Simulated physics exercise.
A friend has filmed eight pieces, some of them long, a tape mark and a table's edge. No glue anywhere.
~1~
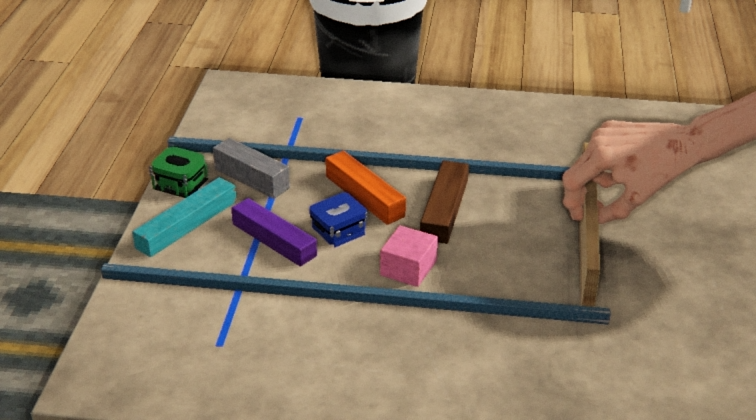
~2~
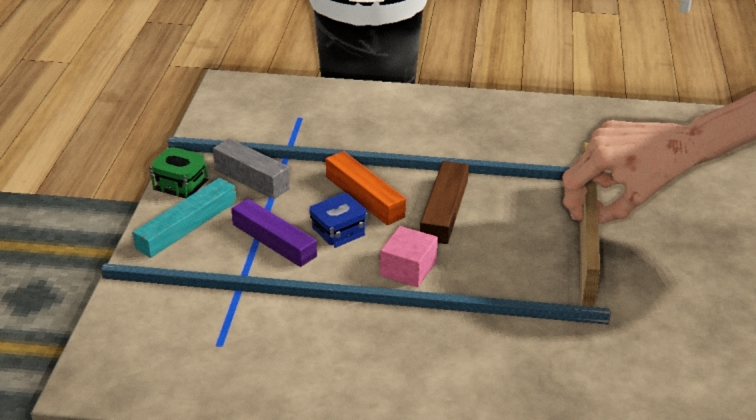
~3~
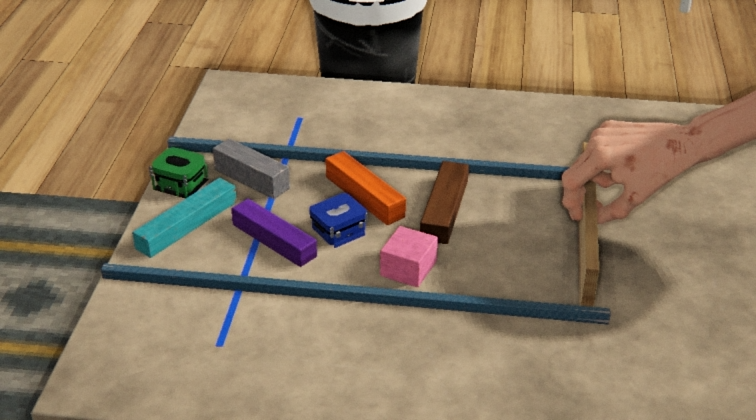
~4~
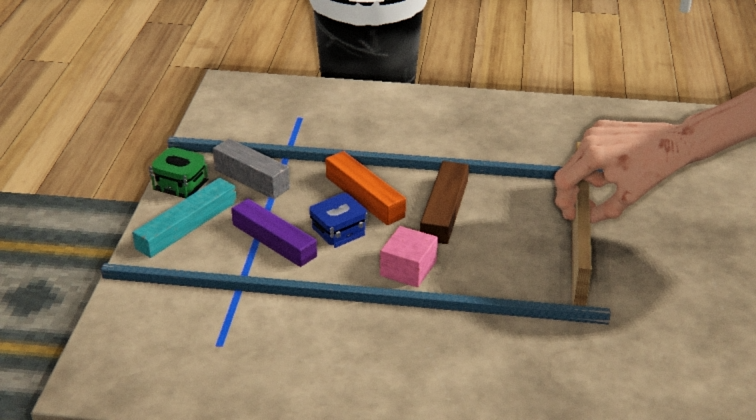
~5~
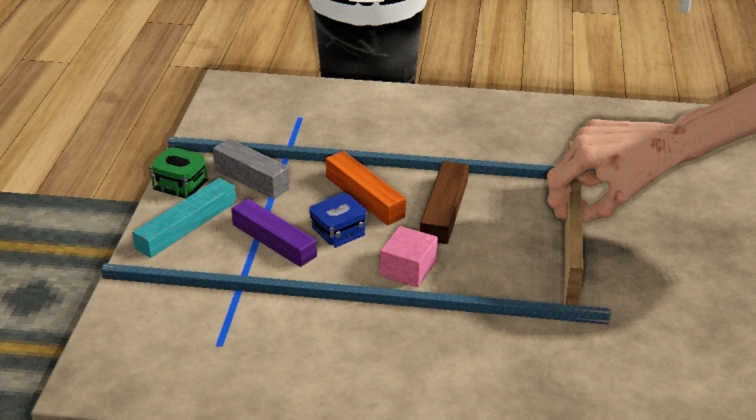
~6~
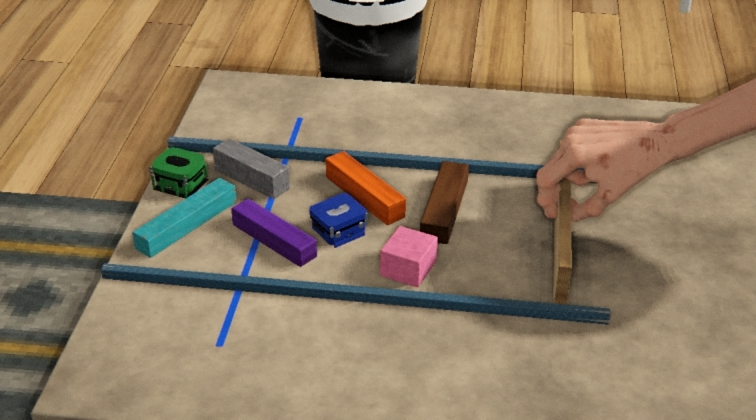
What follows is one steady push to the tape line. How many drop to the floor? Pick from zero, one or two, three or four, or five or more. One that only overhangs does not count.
The number that fall off is zero.
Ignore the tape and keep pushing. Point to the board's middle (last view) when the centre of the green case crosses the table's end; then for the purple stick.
About (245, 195), and (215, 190) for the other.
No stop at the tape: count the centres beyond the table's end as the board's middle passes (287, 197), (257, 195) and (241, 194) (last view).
The counts: 0, 0 and 2.
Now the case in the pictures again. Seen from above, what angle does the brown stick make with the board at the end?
Some 0 degrees.
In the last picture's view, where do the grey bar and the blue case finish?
About (191, 161), and the other about (203, 217).
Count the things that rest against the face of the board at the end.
In contact: 2.
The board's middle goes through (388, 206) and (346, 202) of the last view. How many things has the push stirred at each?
4 and 5.
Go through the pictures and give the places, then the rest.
Green case (179, 173); turquoise bar (186, 216); grey bar (251, 168); board (588, 222); tape (265, 217), in the first picture.
Turquoise bar (186, 216); board (588, 222), in the second picture.
Grey bar (251, 168); brown stick (445, 201), in the third picture.
Green case (179, 173); pink block (409, 257), in the fourth picture.
Turquoise bar (186, 216); blue case (338, 221), in the fifth picture.
Green case (179, 173); turquoise bar (186, 216); grey bar (251, 168); board (563, 220); tape (265, 217), in the sixth picture.
Soon after, none off yet; green case at rest near (179, 173); turquoise bar at rest near (186, 216); grey bar at rest near (251, 168).
In the end, the number that fall off is zero.
